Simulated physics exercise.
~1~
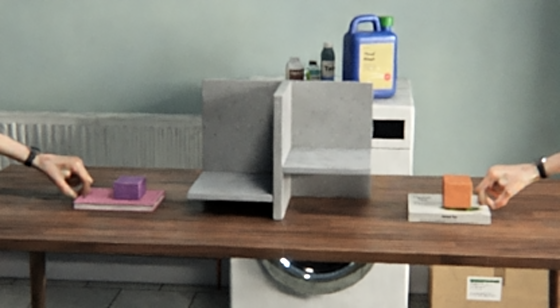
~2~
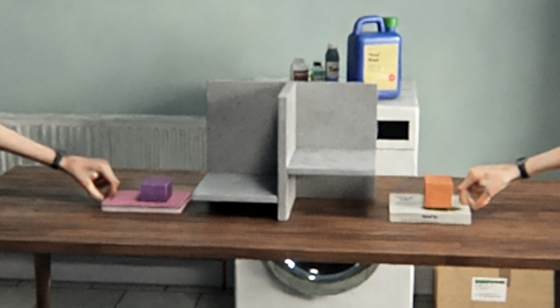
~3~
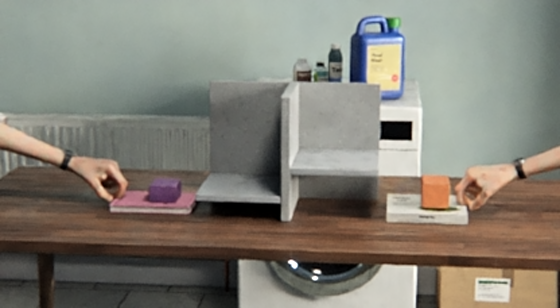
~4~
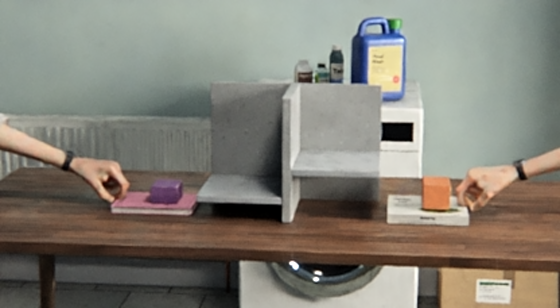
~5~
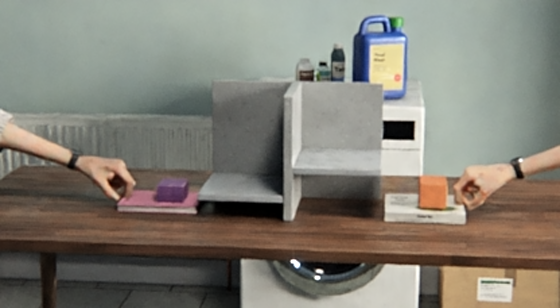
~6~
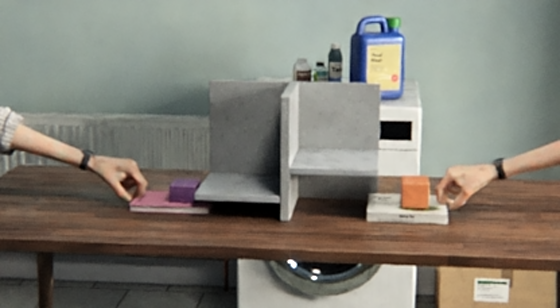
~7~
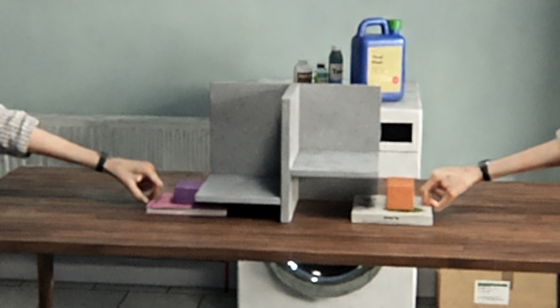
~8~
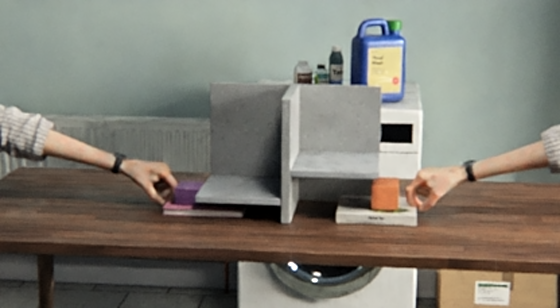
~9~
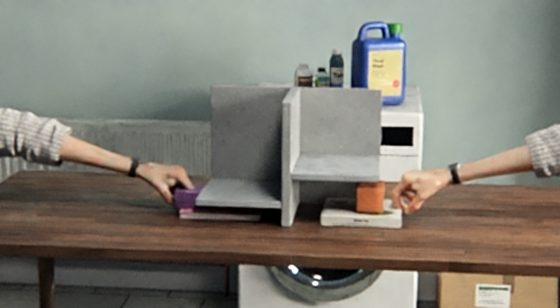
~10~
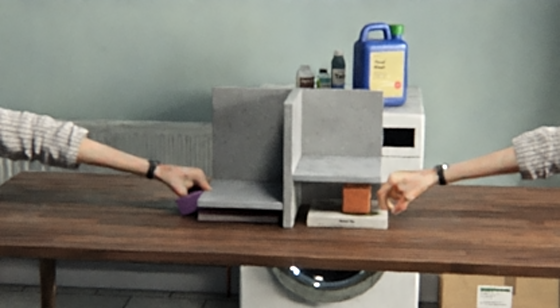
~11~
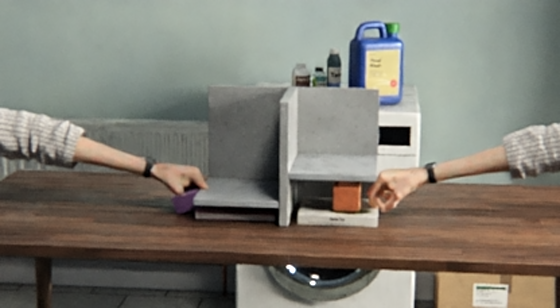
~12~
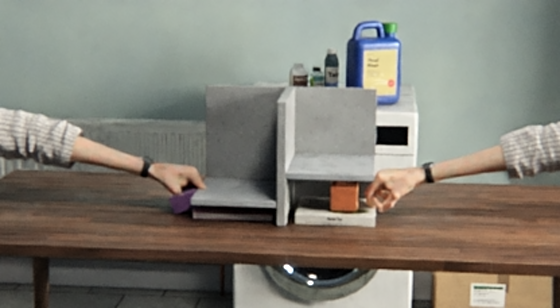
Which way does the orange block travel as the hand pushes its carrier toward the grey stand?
The orange block travels to the left, riding on the white packet until it is under the raised shelf.
